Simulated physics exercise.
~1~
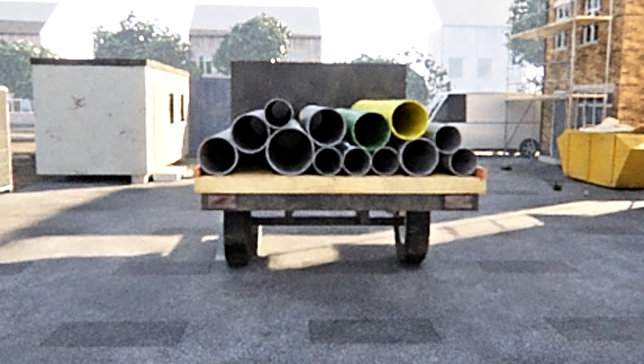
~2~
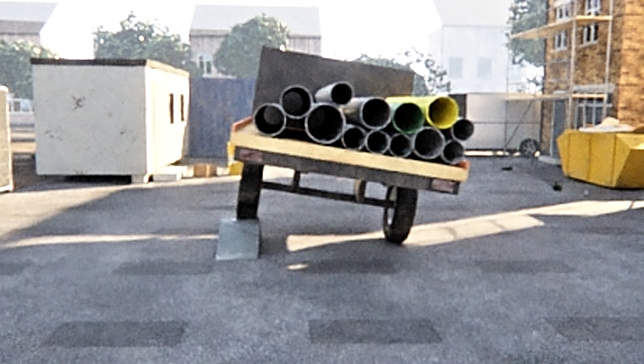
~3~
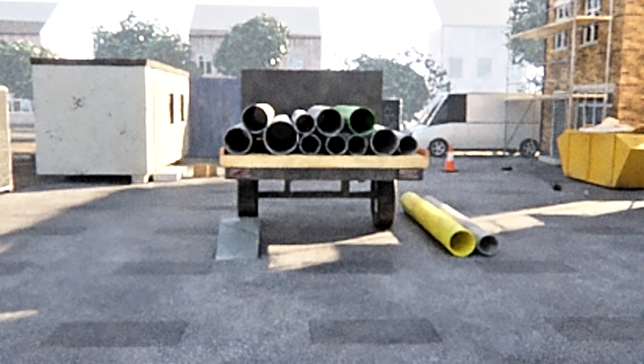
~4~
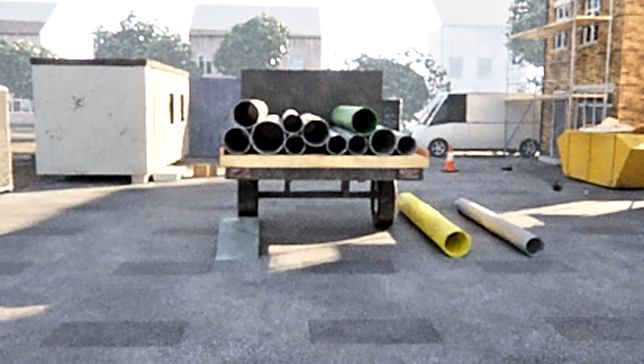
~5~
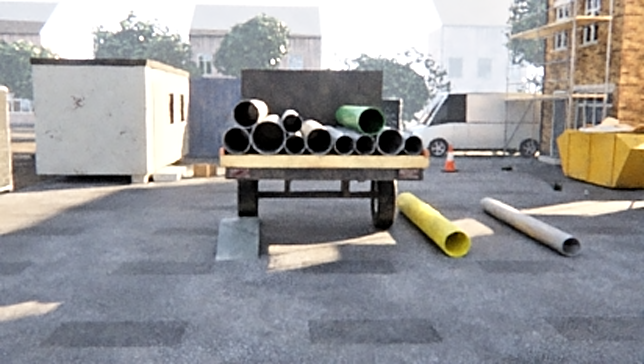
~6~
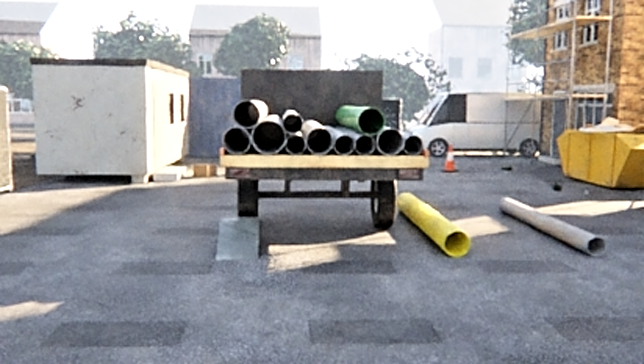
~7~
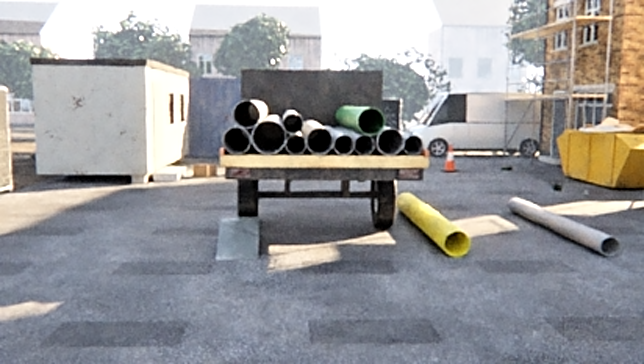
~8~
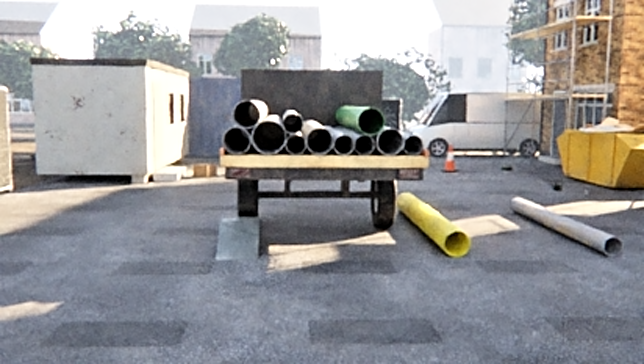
The clip shows a flat trailer stacked with plastic pipes tilting to the right as one wheel rides over a hump, then levelling. The yellow pipe and a grey one end up on the ground to the right, while the green pipe stays on top of the load.
